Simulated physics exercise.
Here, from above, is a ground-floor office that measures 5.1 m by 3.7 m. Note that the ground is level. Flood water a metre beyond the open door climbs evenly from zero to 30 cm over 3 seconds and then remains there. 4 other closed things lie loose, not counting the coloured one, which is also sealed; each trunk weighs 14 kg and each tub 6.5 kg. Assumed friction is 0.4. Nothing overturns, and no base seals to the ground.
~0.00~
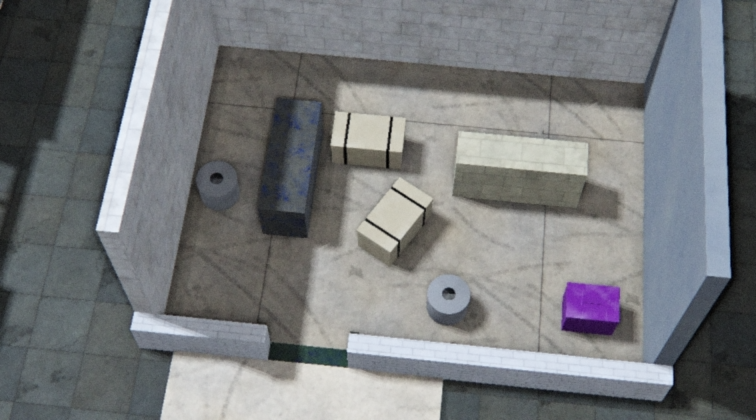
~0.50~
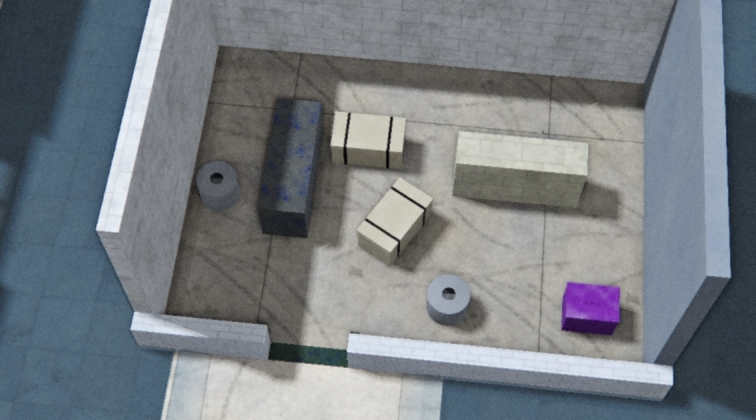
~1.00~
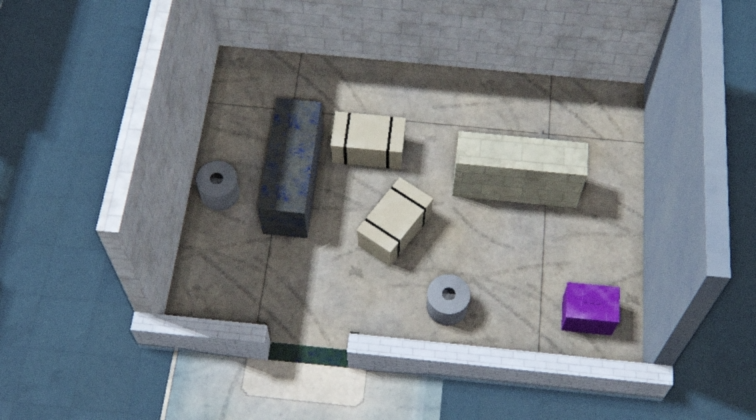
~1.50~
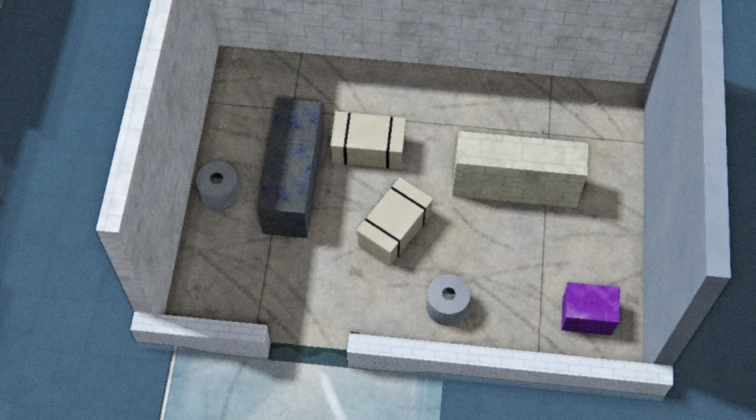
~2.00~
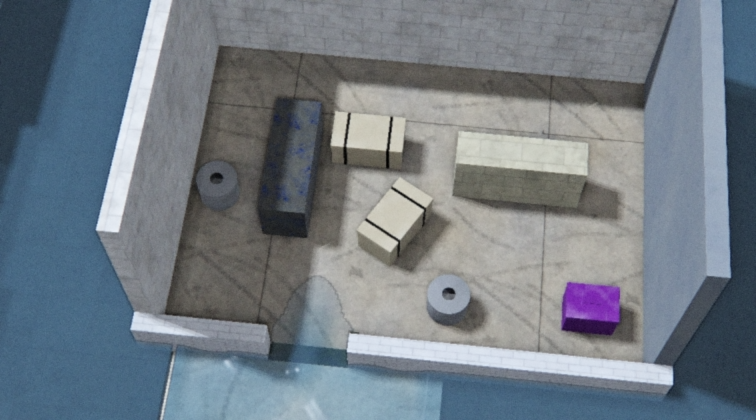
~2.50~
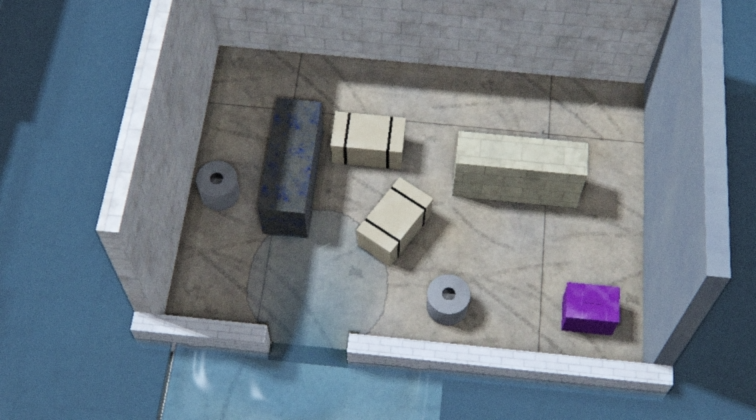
A walled ground-floor room with a pale stone floor and a gap in its front wall is seen from above by a still camera. A dark blue-mottled block and grey cylinder stand left, two strapped cream boxes centrally, a long pale block and purple chest right, another cylinder near the front. Bluish water covers the ground outside, then slides through the gap and fans across the floor, while the objects stay put.
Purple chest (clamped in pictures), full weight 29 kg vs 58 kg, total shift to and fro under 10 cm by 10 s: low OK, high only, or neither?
Low OK.
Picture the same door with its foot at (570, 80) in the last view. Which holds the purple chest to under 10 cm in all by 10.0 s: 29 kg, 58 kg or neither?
Lab note: Upper mass required.
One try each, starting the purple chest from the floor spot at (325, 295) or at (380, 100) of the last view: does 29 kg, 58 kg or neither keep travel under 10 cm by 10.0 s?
In turn: No mass works; only the heavier mass works.
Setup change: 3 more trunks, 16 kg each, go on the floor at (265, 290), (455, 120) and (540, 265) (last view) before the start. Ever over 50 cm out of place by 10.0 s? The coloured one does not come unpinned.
Answer by position: Outside the range; outside the range; inside the range.
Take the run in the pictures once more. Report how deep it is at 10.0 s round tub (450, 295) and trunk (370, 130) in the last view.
About 3 and 10 cm.
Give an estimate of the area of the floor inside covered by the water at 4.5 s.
About 10.5 m2.
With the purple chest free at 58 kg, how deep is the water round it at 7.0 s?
Depth: Approx. 2 cm.
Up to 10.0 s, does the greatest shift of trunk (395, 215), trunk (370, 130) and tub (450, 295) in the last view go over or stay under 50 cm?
Respectively: Exceeded, exceeded, not exceeded.
After 3.5 s the purple chest would be 0 cm from its start with 29 kg and 0 cm from its start with 58 kg; 0 cm of water round it then.
After 4.5 s the purple chest would be 0 cm from its start with 29 kg and 0 cm from its start with 58 kg; 0 cm of water round it then.
After 7.0 s the purple chest would be 0 cm from its start with 29 kg and 0 cm from its start with 58 kg; 2 cm of water round it then.
After 10.0 s the purple chest would be 0 cm from its start with 29 kg and 0 cm from its start with 58 kg; 6 cm of water round it then.
